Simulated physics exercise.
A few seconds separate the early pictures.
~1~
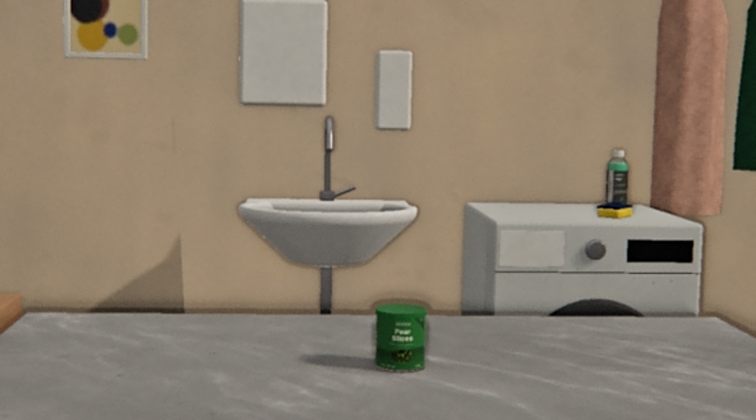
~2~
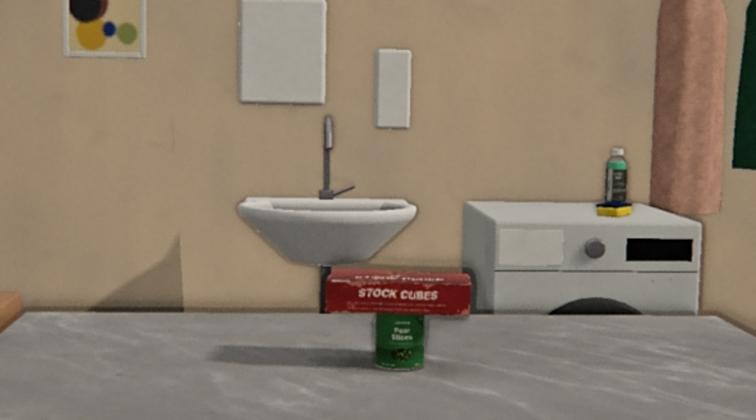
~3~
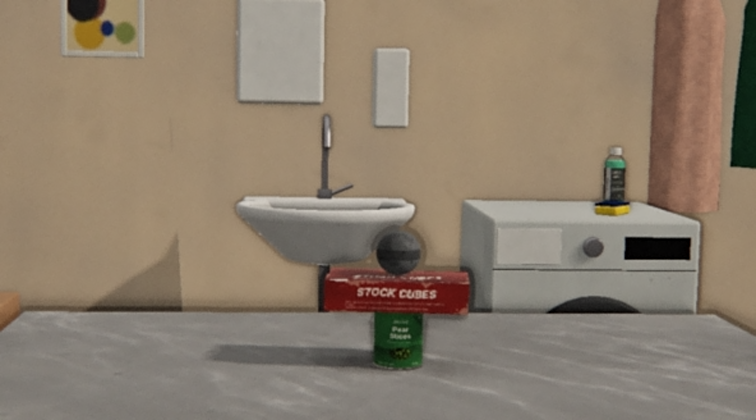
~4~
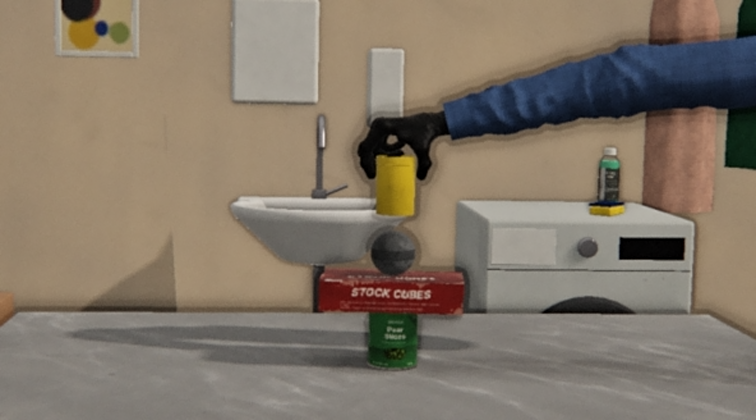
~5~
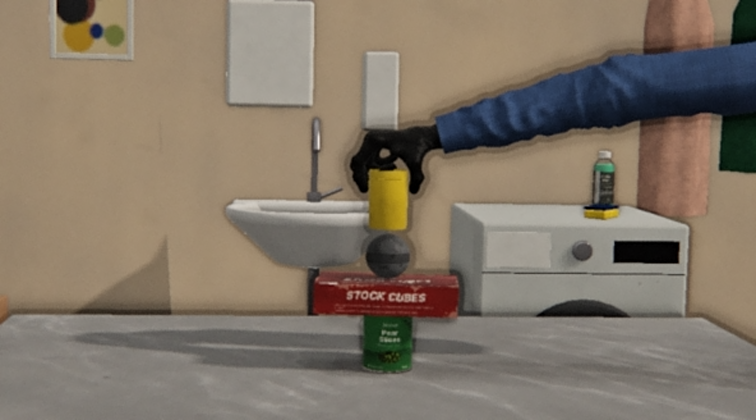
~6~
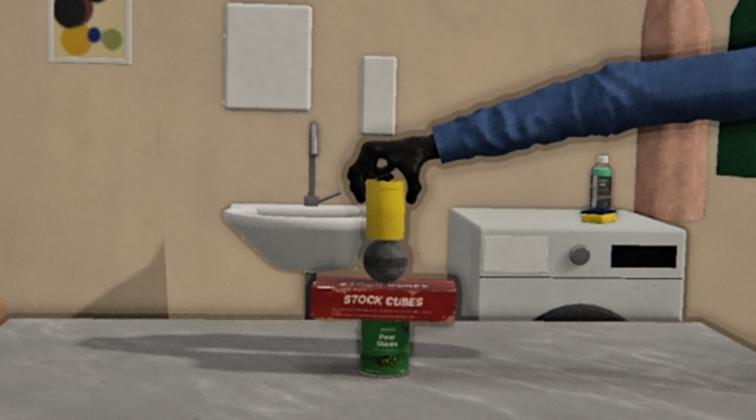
The footage shows a green pot on a grey surface, then a red stock cubes packet on top of it and a grey ball on the packet, before a black-gloved hand lowers a yellow cup onto the ball, still gripping it.
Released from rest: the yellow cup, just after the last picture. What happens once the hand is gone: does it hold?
Pretty sure the pile is unstable there.
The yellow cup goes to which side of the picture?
Well, it travels over to the left.
Then, 0.60 s later than the last frame, yellow cup tilted by 47° near (348, 222).
Then, 0.80 s later than the last frame, yellow cup now fallen.
Then, 0.90 s later than the last frame, things are still on the move.
Then, 1.40 s later than the last frame, nothing new.
When it is over, fallen, yellow cup; the other 3 as before. End places, in pixels of the last picture, yellow cup near (176, 353). The pile comes apart.
